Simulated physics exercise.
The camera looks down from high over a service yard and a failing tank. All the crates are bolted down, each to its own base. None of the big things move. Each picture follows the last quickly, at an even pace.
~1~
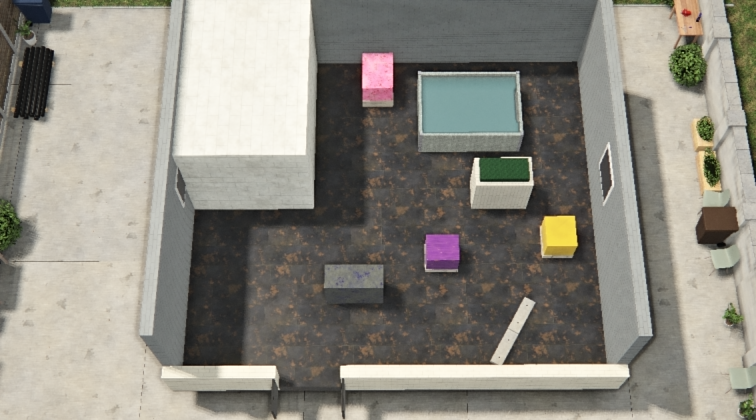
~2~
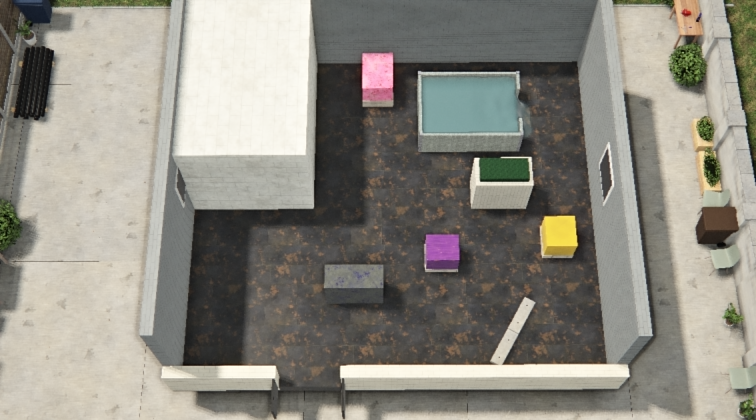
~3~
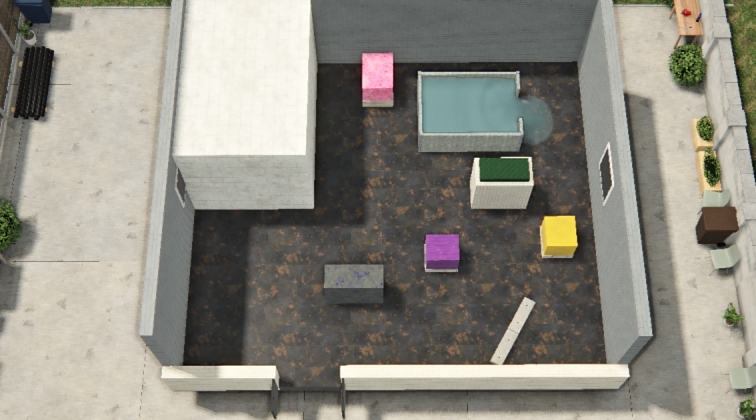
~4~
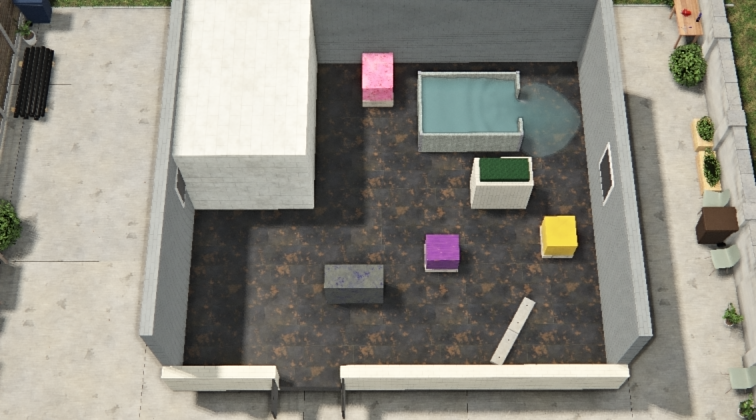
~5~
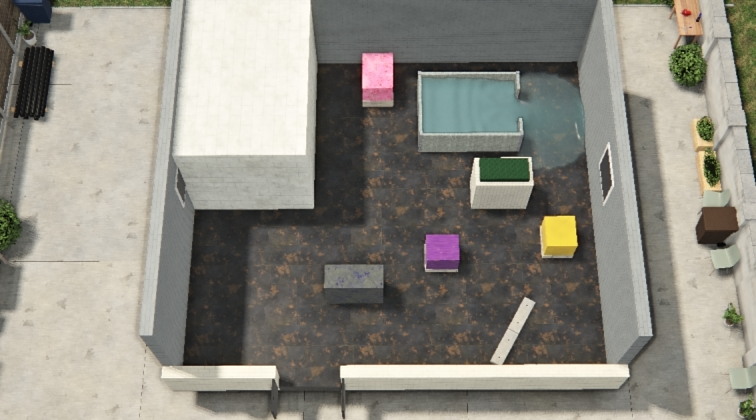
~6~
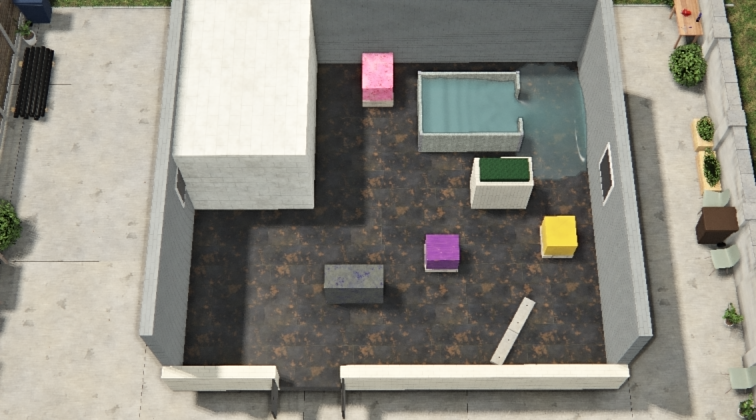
A large white block fills the upper left of a grey-walled yard with a dark, mottled floor, seen from high above. A pale-walled tank of blue-green water stands at upper right near a pink cube, above a green-topped white planter, purple and yellow cubes, a grey block and a pale plank. Water pours from the tank's right side and spreads across the floor to the right wall, while the camera and everything else stay still.
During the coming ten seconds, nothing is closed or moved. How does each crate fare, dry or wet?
The purple crate comes out dry. The yellow crate comes out wet. The pink crate comes out dry.
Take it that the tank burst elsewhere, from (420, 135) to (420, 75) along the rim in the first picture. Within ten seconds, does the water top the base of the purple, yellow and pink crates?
The purple one is reached; the yellow one is not reached; the pink one is reached.
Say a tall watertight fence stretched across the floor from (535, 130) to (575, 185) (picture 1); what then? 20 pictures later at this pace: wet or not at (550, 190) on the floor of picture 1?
At that place: Awash.
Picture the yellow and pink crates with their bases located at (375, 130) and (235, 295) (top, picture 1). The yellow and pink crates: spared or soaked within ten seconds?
Briefly, the yellow one stays clear and the pink one stays clear.
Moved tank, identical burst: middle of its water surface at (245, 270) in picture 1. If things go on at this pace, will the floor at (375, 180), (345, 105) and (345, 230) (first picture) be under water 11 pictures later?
Results in order - swamped, left untouched, swamped.
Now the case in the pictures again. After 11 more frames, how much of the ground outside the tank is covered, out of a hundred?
15 %.
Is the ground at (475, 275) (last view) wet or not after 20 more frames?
That spot: Submerged.
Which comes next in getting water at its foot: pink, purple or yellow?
Note: The yellow crate is first.
A moment on, water covers 10 % of the floor; the purple crate not reached, the yellow crate not reached, the pink crate not reached.
Next, water covers 15 % of the floor; the purple crate not reached, the yellow crate water round its plinth, the pink crate not reached.
Then, water covers 30 % of the floor; the purple crate water round its plinth, the yellow crate water round its plinth, the pink crate water round its plinth.
Later, water covers 55 % of the floor; the purple crate water round its plinth, the yellow crate water round its plinth, the pink crate water round its plinth.
In the end, water covers 90 % of the floor; the purple crate stayed above the water, the yellow crate was topped, the pink crate stayed above the water.
